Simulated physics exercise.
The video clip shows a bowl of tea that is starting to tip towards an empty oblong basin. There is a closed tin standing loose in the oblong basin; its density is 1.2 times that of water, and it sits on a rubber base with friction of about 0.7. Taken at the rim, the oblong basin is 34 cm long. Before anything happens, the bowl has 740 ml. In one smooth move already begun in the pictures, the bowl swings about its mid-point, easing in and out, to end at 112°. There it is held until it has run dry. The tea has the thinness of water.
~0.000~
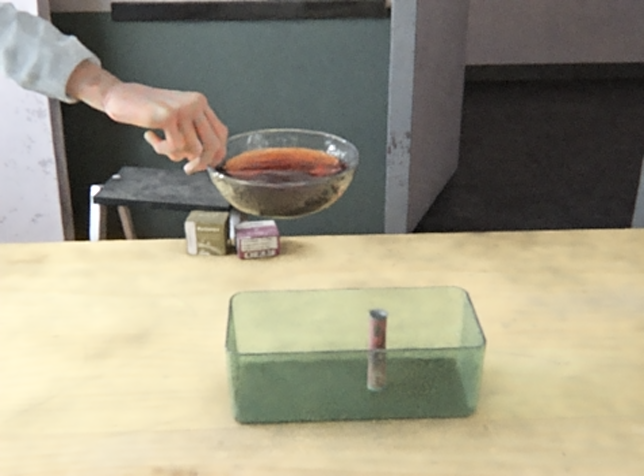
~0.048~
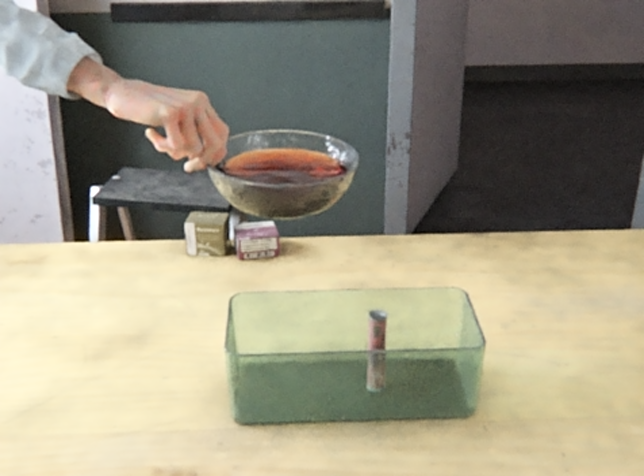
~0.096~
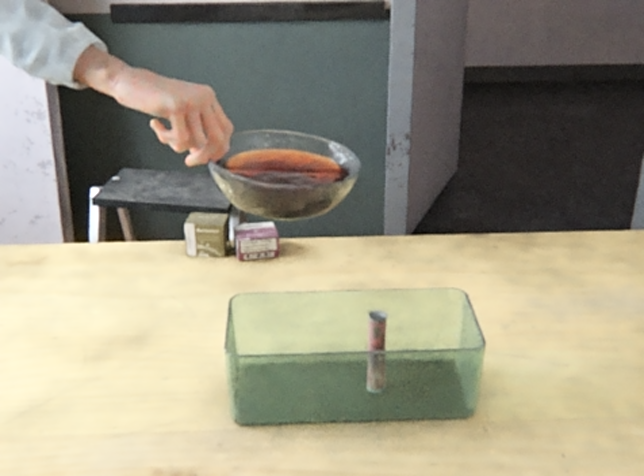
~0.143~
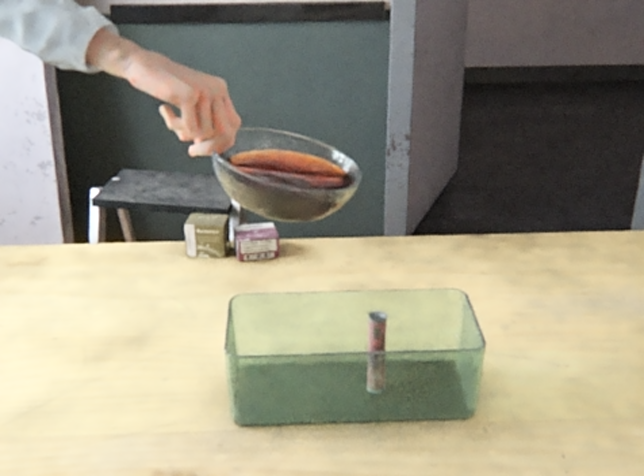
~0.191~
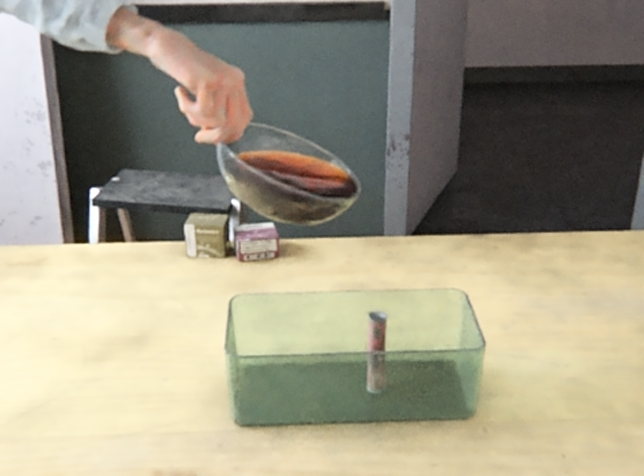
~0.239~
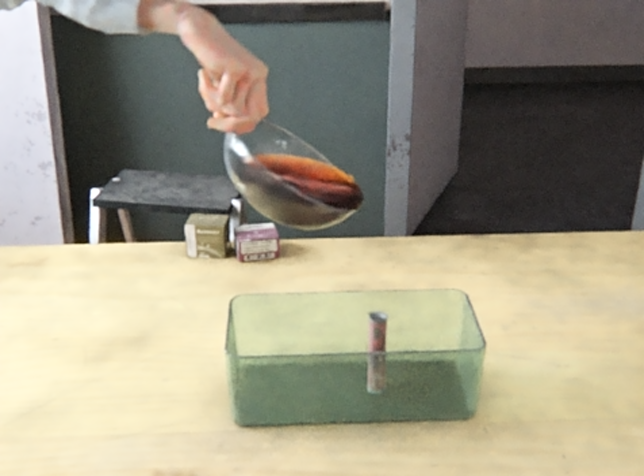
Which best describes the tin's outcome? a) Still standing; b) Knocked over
(a) Still standing.
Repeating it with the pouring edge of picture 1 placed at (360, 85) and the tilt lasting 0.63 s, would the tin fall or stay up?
It tumbles.
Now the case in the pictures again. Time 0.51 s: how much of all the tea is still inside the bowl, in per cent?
Roughly 1 percent.
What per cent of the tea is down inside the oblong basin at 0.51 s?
At that time the basin holds about 48 per cent of the liquid.
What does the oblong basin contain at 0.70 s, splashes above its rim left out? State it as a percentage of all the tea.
Near 82 in a hundred.
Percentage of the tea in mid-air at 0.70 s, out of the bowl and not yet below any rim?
Close to 18 %.
By 0.51 s the tilt is 102° and 1 per cent is still to pour; the tin stands where it began.
By 0.70 s the tilt is 112° and 0 per cent is still to pour; the tin stands where it began.
By 0.91 s the tilt is 112° and 0 per cent is still to pour; the tin stands where it began.
By 1.13 s the tilt is 112° and 0 per cent is still to pour; the tin stands where it began.
At rest the tin stands where it began.
